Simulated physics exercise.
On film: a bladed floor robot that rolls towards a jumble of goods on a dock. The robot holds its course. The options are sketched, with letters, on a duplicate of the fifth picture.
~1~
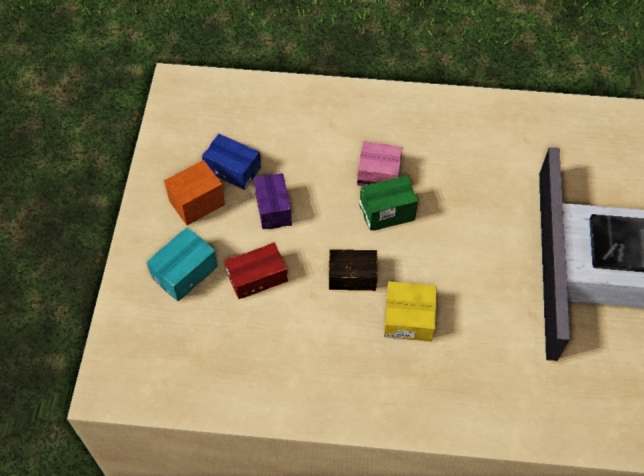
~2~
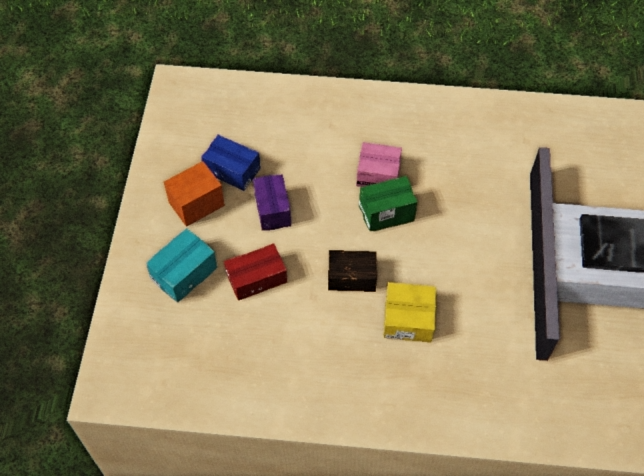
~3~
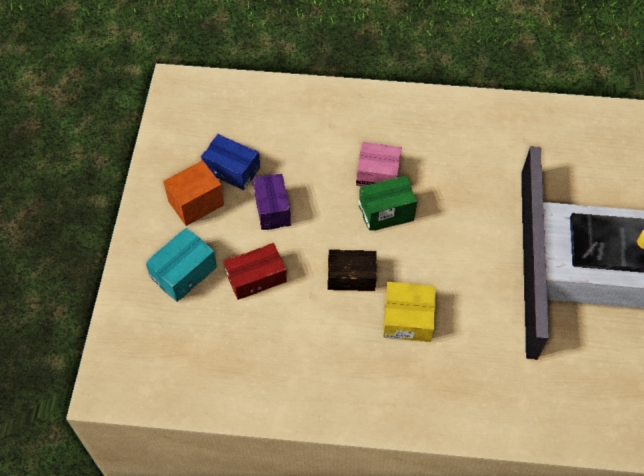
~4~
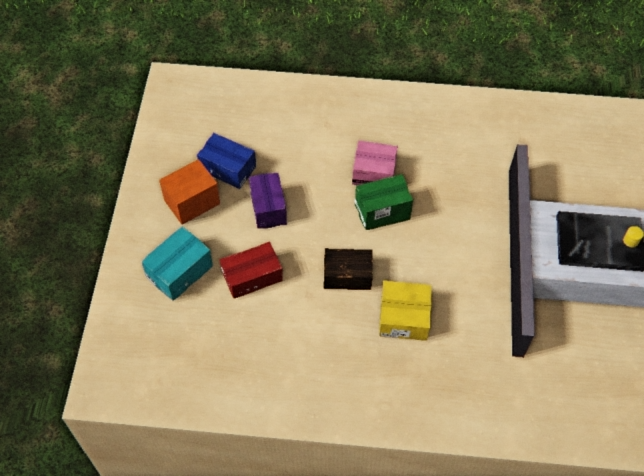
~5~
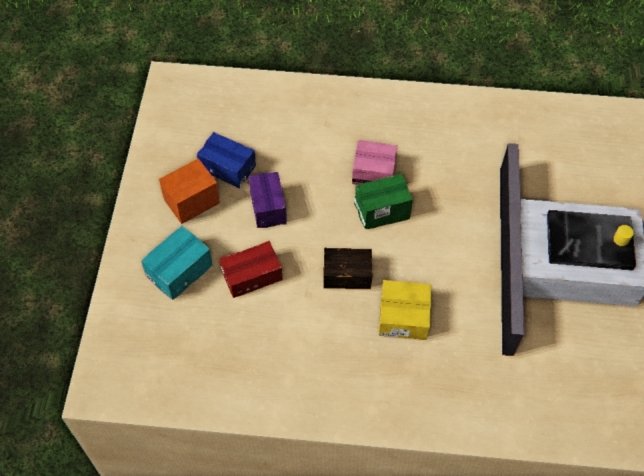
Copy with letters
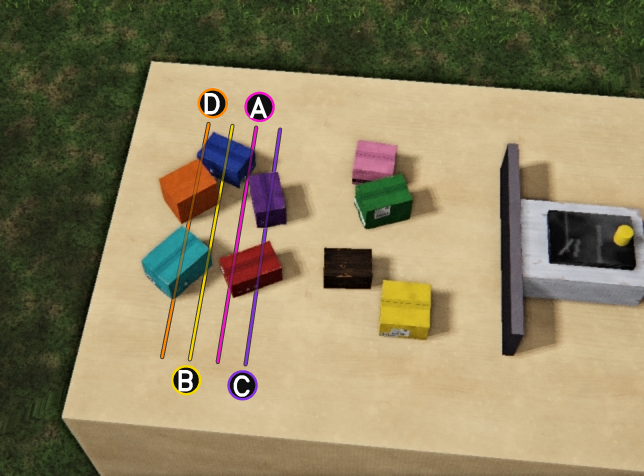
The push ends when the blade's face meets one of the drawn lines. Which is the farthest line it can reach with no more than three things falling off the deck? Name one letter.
No fourth one falls up to D.
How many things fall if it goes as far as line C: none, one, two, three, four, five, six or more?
By then, none.
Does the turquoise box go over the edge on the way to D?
Yes.
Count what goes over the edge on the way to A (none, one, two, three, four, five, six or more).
The count is none.
On the marked copy, A at (238, 236); B at (213, 233); C at (264, 238); D at (187, 231).
Taking D. A third of the way, robot (465, 228); yellow parcel (360, 306); green parcel (363, 198).
Two thirds of the way, robot (346, 219); turquoise box (146, 255); orange crate (170, 190).
When it is over, robot (254, 211); turquoise box over the edge; orange crate over the edge; two fallen.
As for the rest, A is within the limit but short; B is within the limit but short; C is within the limit but short.
